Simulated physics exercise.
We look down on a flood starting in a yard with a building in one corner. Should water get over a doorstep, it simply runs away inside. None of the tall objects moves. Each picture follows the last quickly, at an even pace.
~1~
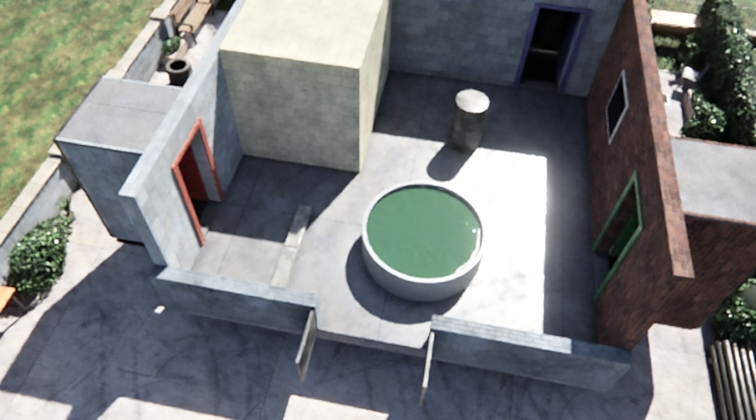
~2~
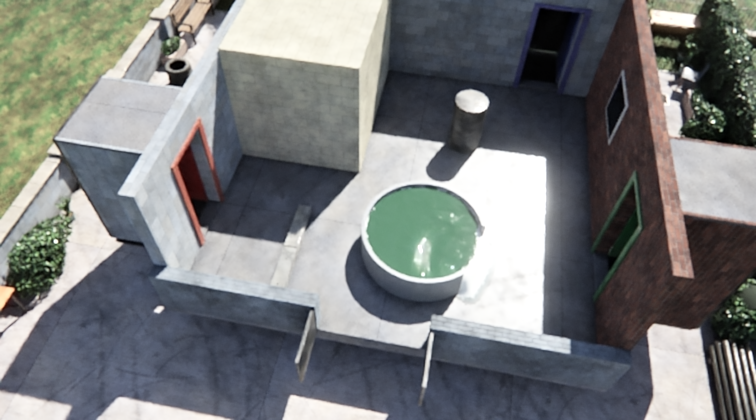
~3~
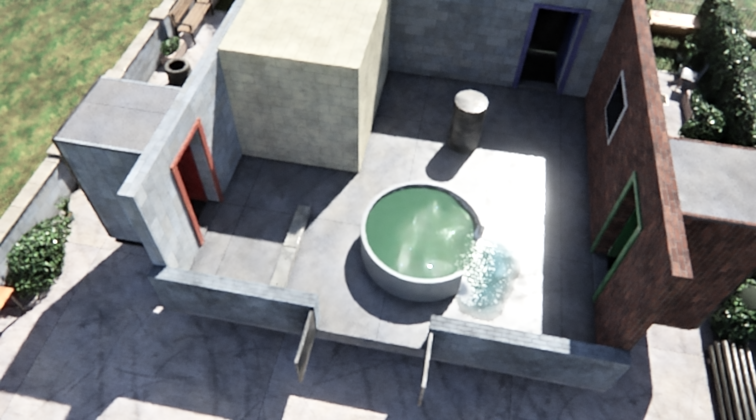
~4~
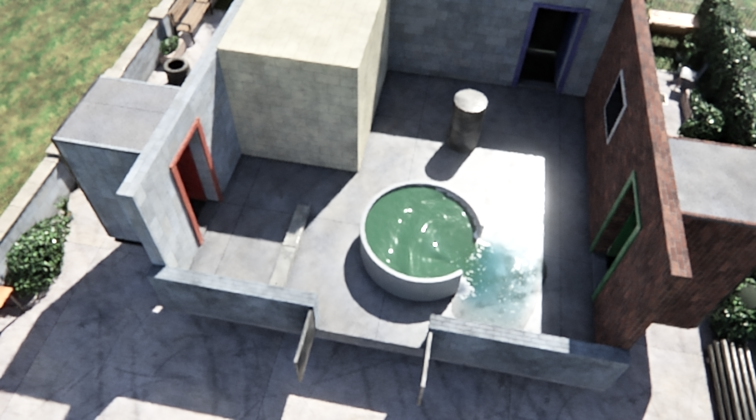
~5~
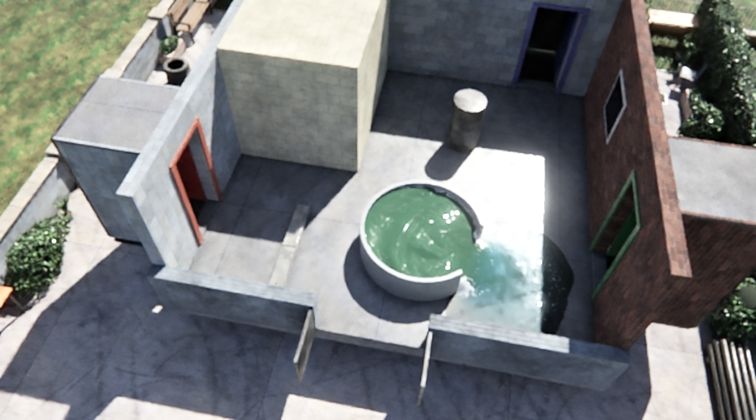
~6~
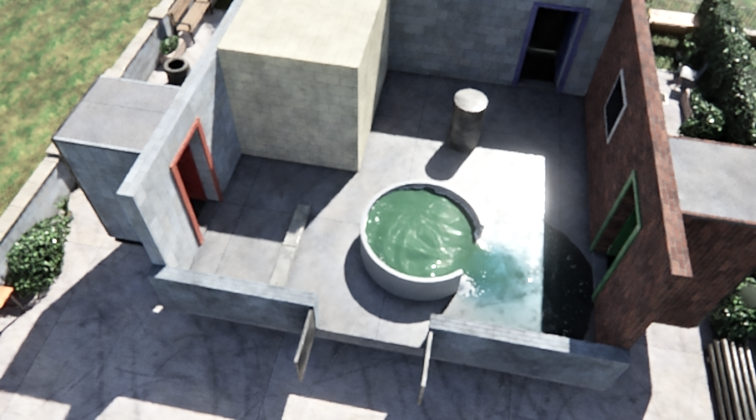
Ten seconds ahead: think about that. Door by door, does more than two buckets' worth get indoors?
The blue door will keep it to two buckets; the red door will keep it to two buckets; the green door will be overrun.
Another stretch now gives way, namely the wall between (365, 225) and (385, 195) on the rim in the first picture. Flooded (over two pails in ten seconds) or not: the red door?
My reading: Red takes more.
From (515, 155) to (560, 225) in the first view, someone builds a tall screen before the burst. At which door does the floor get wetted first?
The one in green comes first.
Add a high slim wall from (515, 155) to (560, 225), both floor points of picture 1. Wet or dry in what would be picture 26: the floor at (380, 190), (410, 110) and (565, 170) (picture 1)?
Reading them off in sequence: Spared, spared, swamped.
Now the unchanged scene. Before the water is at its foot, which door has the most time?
The red one.
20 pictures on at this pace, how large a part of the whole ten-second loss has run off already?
About 50 per cent.
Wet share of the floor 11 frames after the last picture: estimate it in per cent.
That works out at 20 %.
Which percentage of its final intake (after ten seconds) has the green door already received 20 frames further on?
My guess is about 80 %.
A moment on, water covers 15 % of the floor; the blue door not reached, the red door not reached, the green door under two buckets in.
Next, water covers 20 % of the floor; the blue door not reached, the red door not reached, the green door far over two buckets in.
Then, water covers 30 % of the floor; the blue door not reached, the red door not reached, the green door far over two buckets in.
Later, water covers 60 % of the floor; the blue door under two buckets in, the red door not reached, the green door far over two buckets in.
In the end, water covers 85 % of the floor; the blue door under two buckets in, the red door wet at the sill, nothing in, the green door far over two buckets in.
